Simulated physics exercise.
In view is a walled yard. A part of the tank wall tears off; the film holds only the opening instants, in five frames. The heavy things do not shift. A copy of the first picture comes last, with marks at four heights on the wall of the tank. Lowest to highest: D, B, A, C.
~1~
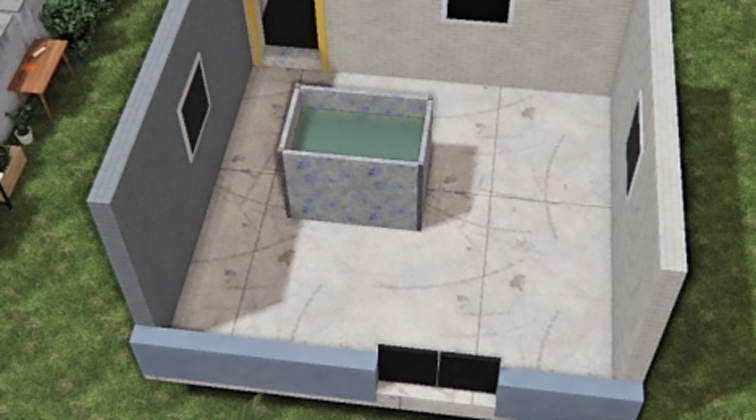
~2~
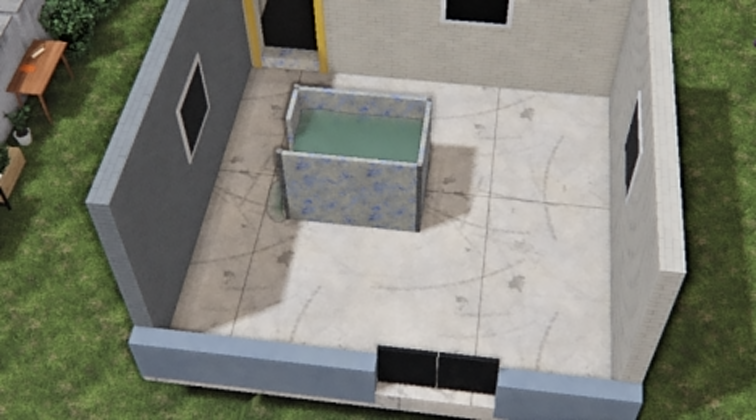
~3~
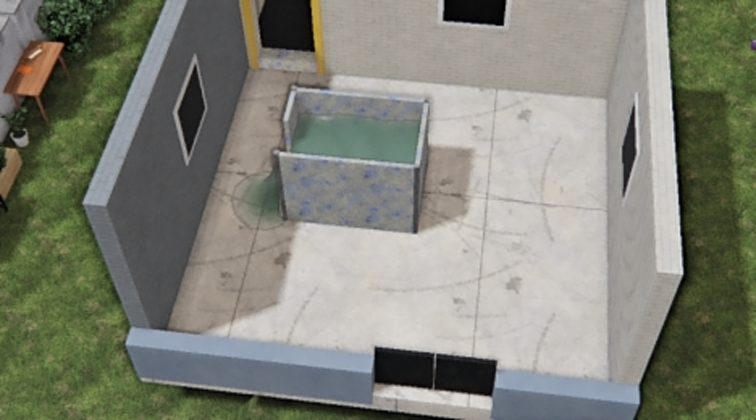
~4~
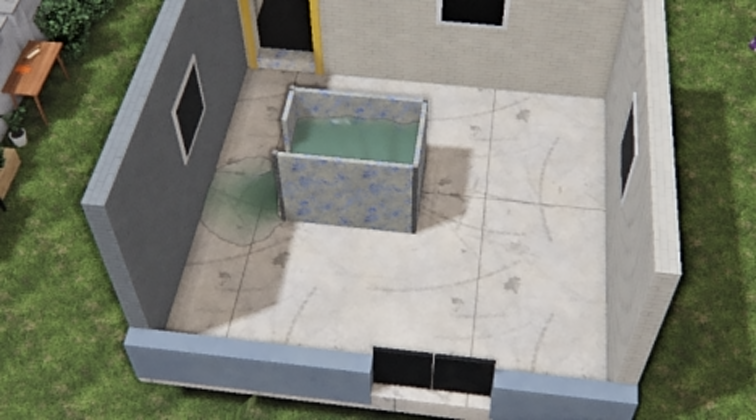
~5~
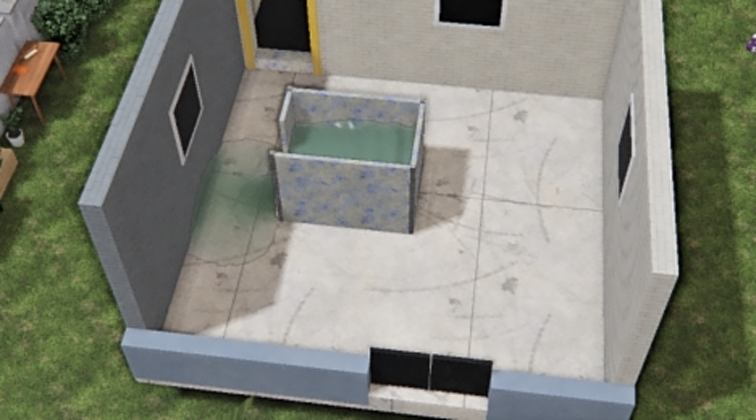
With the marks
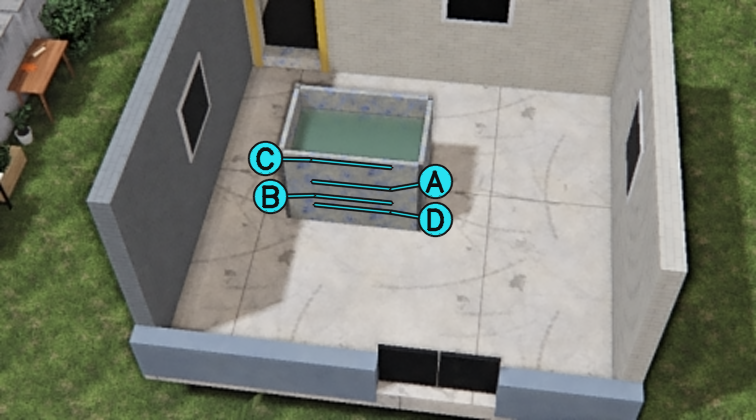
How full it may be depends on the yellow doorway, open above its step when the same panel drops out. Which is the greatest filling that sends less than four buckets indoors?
That is mark A.
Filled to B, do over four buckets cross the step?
No, not at all.
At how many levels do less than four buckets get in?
Three.
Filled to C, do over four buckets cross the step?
Yes, that goes wrong.
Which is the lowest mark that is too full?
That is mark C.
On the marked copy, A at (351, 185); B at (352, 199); C at (350, 163); D at (353, 208); from the bottom up D, B, A, C.
For mark A, a bucket or two gets in.
For mark B, nothing gets over.
For mark C, about 9 bucketfuls get in.
For mark D, nothing gets over.
